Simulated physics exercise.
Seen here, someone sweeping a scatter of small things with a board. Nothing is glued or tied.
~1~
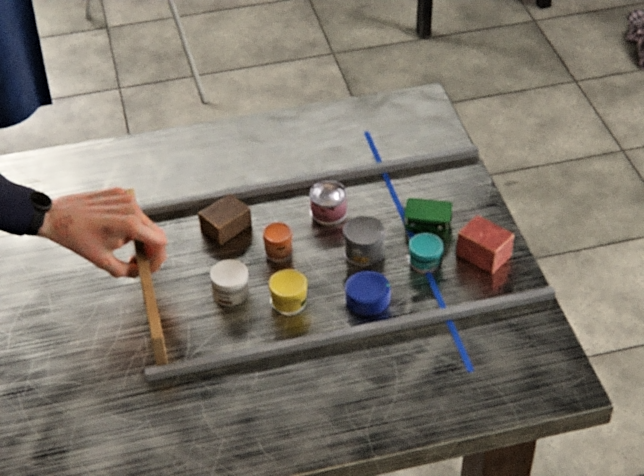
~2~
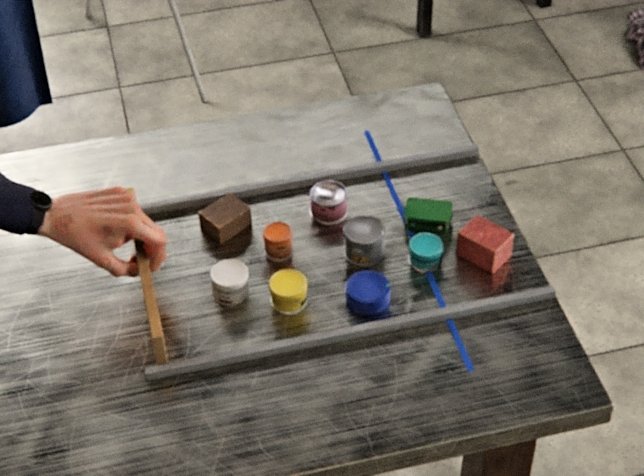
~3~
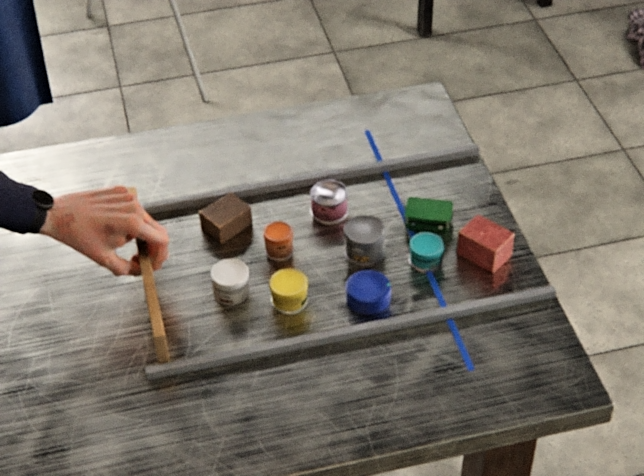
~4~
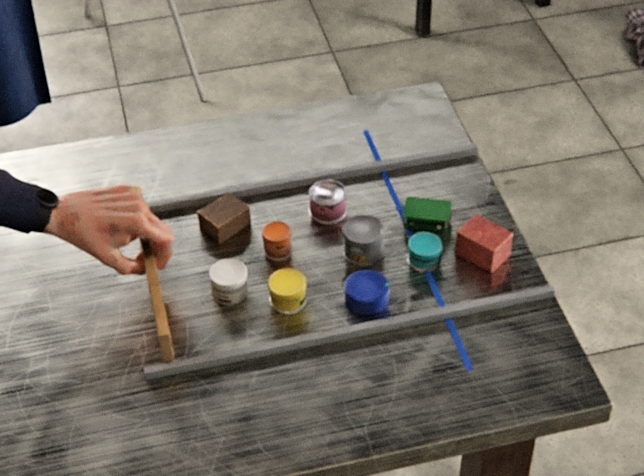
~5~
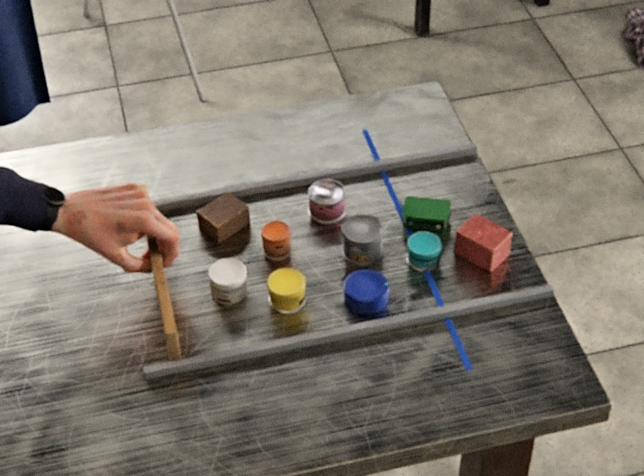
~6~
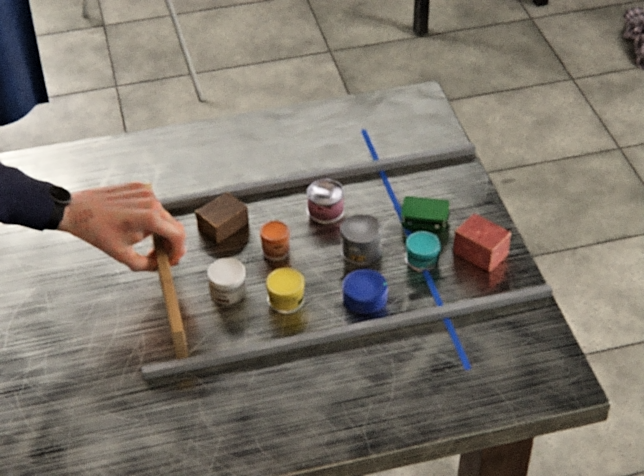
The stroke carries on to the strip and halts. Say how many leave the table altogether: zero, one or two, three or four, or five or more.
Outcome: The number that fall off is zero.
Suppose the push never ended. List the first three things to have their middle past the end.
In order: The red block, the green case, the pink pot.
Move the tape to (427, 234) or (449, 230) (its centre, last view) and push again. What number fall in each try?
In that order 0 and 2.
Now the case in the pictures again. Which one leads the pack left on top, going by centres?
Foremost is the red block.
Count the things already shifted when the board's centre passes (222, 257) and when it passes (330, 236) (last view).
2 and 7.
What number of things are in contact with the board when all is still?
It touches 4.
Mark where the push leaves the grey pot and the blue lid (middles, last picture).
The grey pot at (454, 217), the blue lid at (486, 280).
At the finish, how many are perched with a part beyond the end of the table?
Overhanging: 0.
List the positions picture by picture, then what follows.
The first frame shows red block (485, 245); green case (428, 217); turquoise pot (426, 253); board (145, 274); tape (413, 239).
The second frame shows green case (428, 216); yellow tin (289, 292).
The third frame shows turquoise pot (426, 252); board (147, 272).
The fourth frame shows red block (484, 243); white tub (229, 282).
The fifth frame shows green case (426, 215); brown block (224, 217).
The sixth frame shows red block (482, 242); green case (425, 215); turquoise pot (423, 251); board (164, 268); tape (410, 237).
Soon after, none off yet; red block at rest near (482, 242); green case at rest near (425, 215); turquoise pot at rest near (423, 251).
Then, none off yet; red block at rest near (482, 242); green case moved a little near (437, 211); turquoise pot at rest near (426, 251).
At rest, the number that fall off is zero.
